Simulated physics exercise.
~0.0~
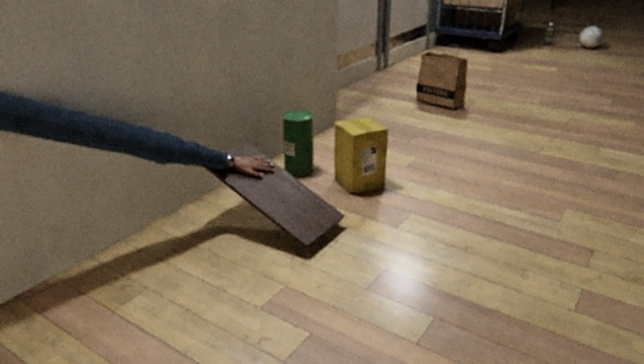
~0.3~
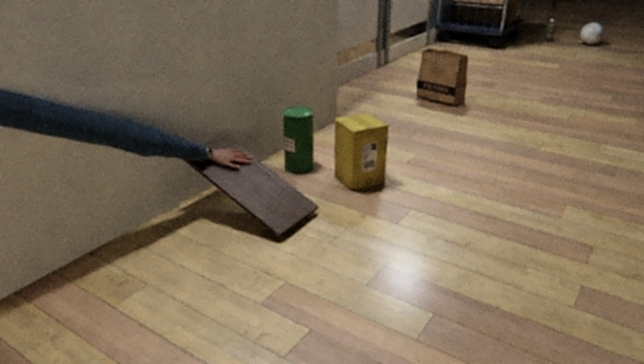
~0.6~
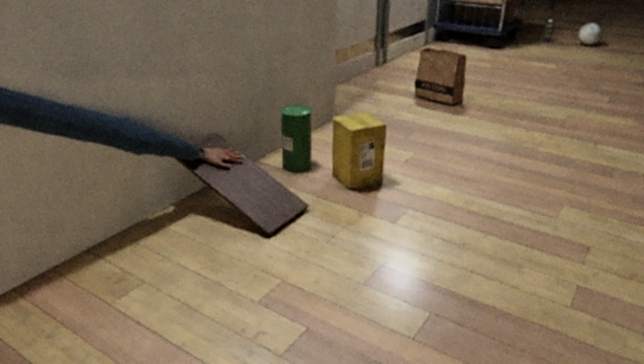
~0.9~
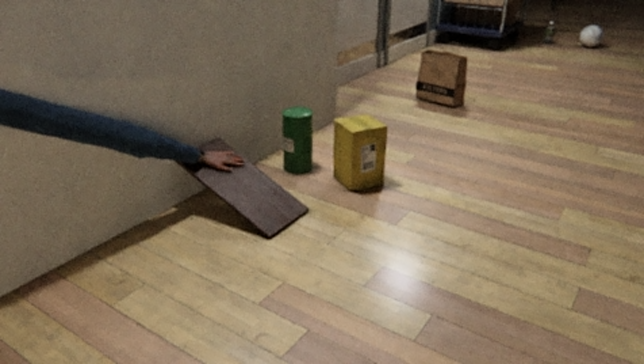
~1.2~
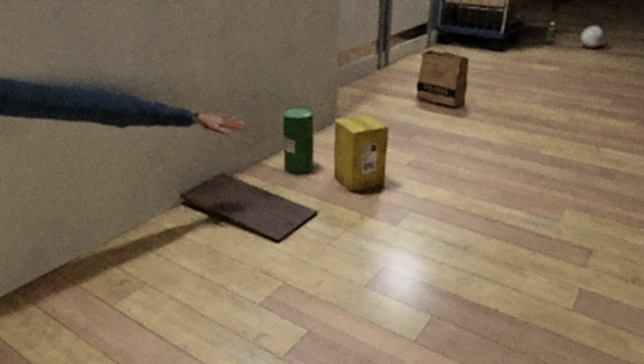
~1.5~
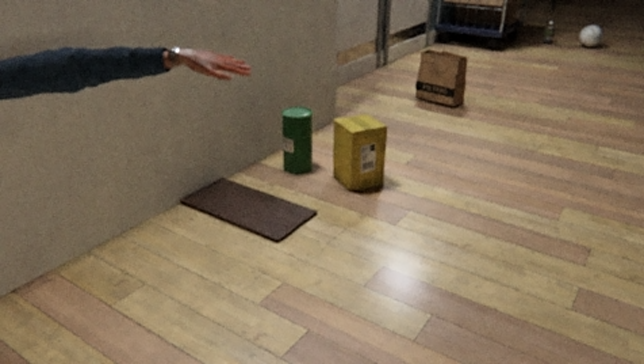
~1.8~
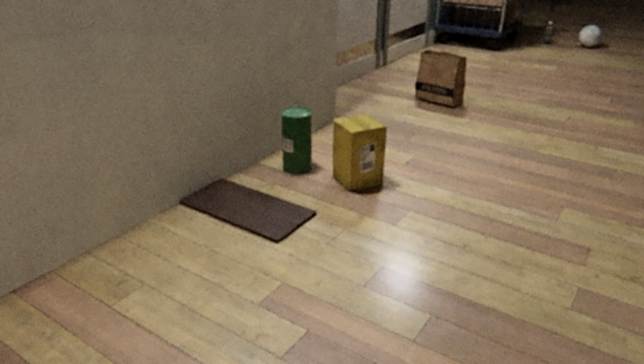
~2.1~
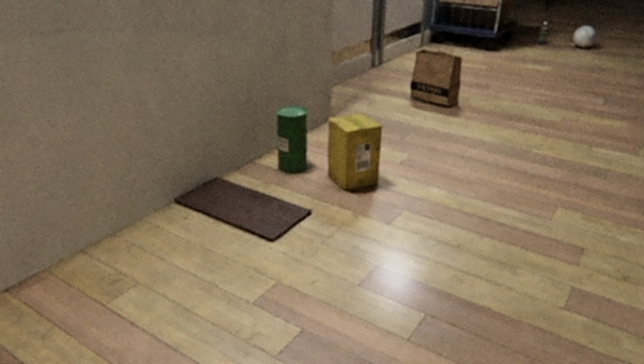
At the start, a hand reaching in from the left holds a brown board tilted above a wooden floor, near a pale wall, with a green canister and a yellow box standing just beyond it. The hand moves the board a little to the left, toward the wall, and steadies it there at a slant. Then the fingers let go, and the board drops down flat as the hand draws back. The arm lifts away and leaves the view. The board ends lying still on the floor beside the wall, while the canister and box remain standing in place.
